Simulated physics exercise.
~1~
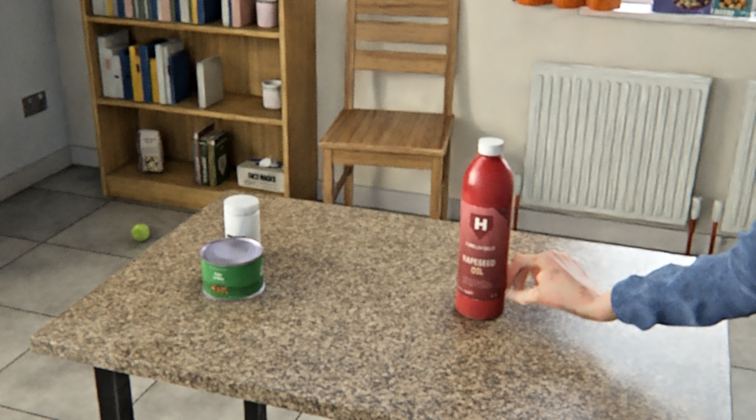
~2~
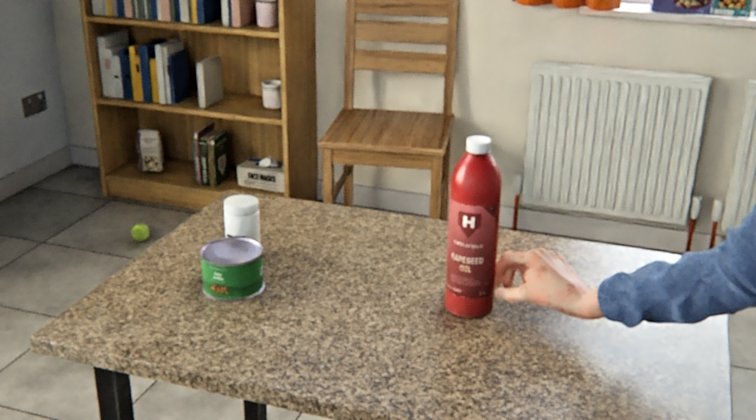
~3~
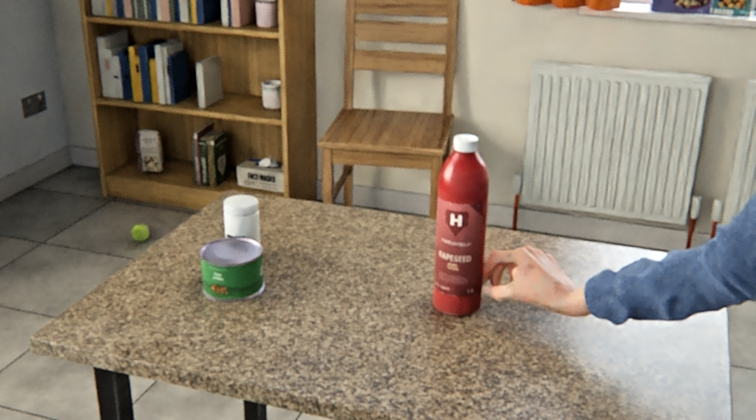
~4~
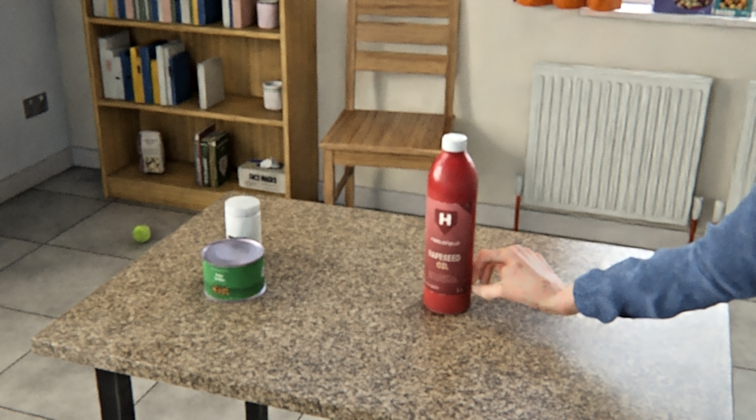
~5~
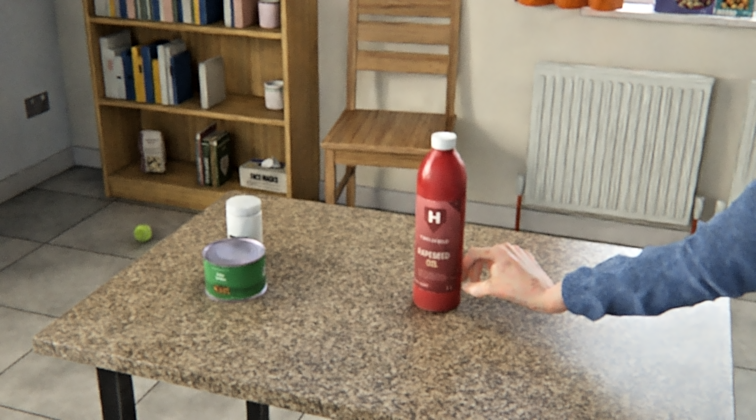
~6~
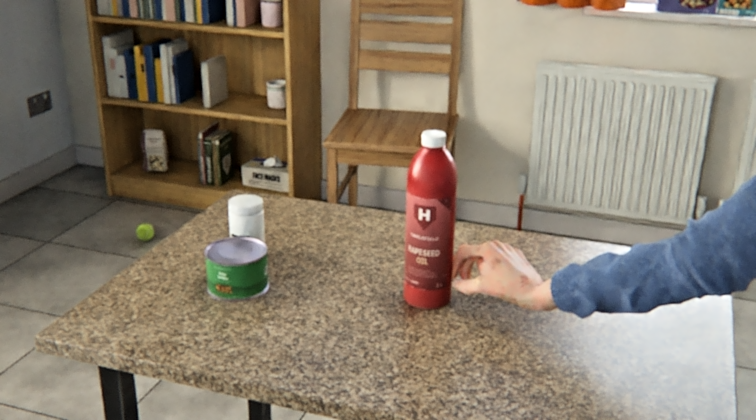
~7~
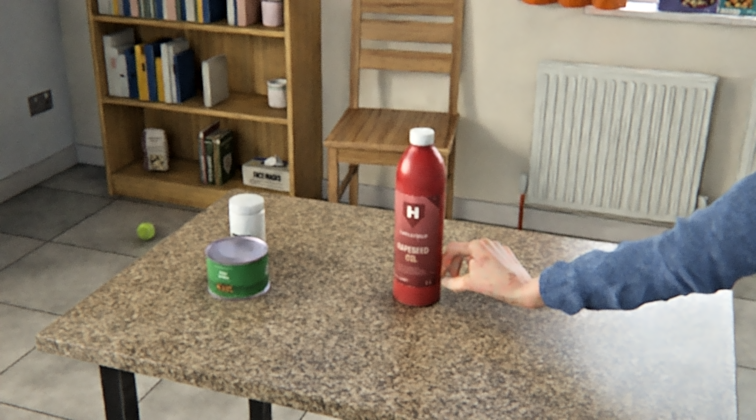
Red bottle sliding slowly left across a speckled tabletop, pushed by a hand, staying upright near a green tub and white jar.
